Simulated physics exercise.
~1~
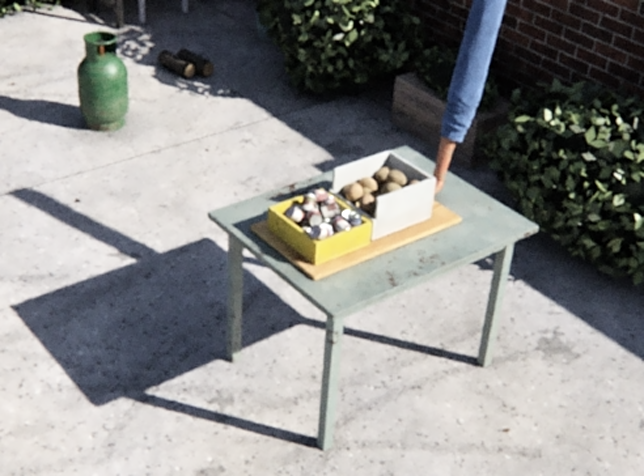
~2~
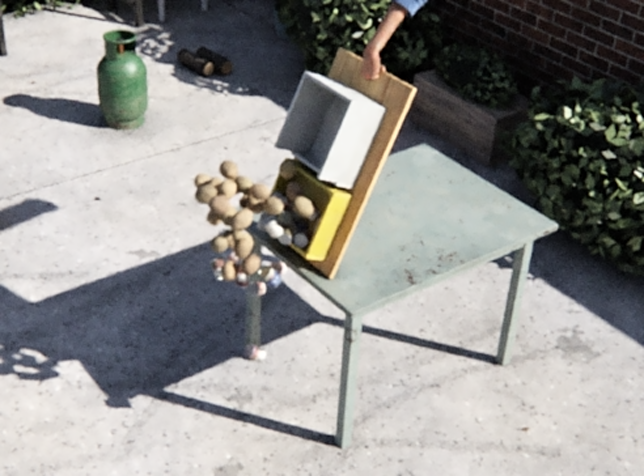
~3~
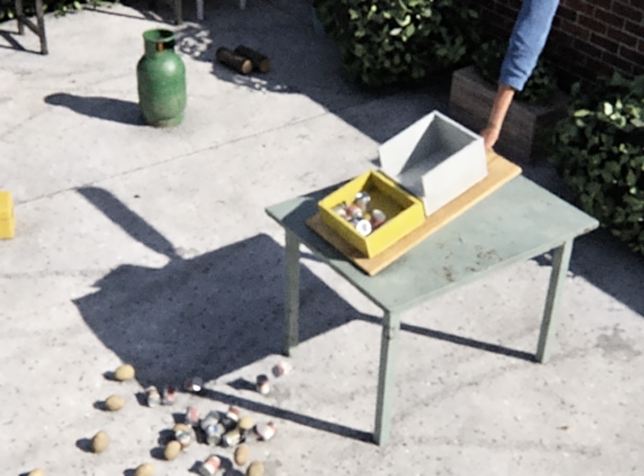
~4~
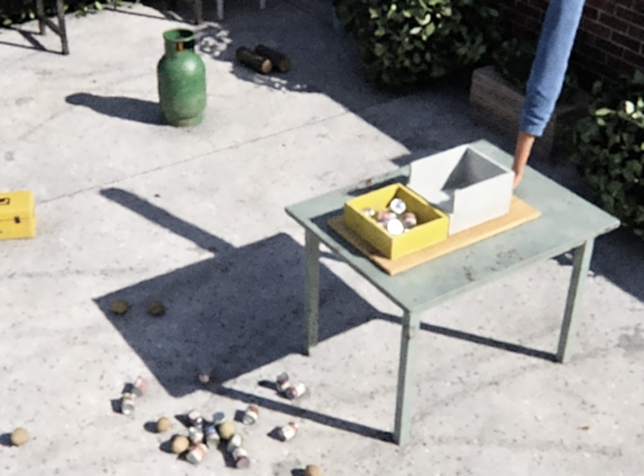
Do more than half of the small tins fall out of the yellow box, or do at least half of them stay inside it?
More than half of the small tins fall out of the yellow box, and only a smaller group is left inside once the board is lowered.
In the video, a hand lifts one end of a board holding a yellow box of small tins and a white box of brown, potato-like objects, tipping it left, then lowers it flat. The white box ends up empty, some tins stay in the yellow box, and the rest lie scattered on the ground.
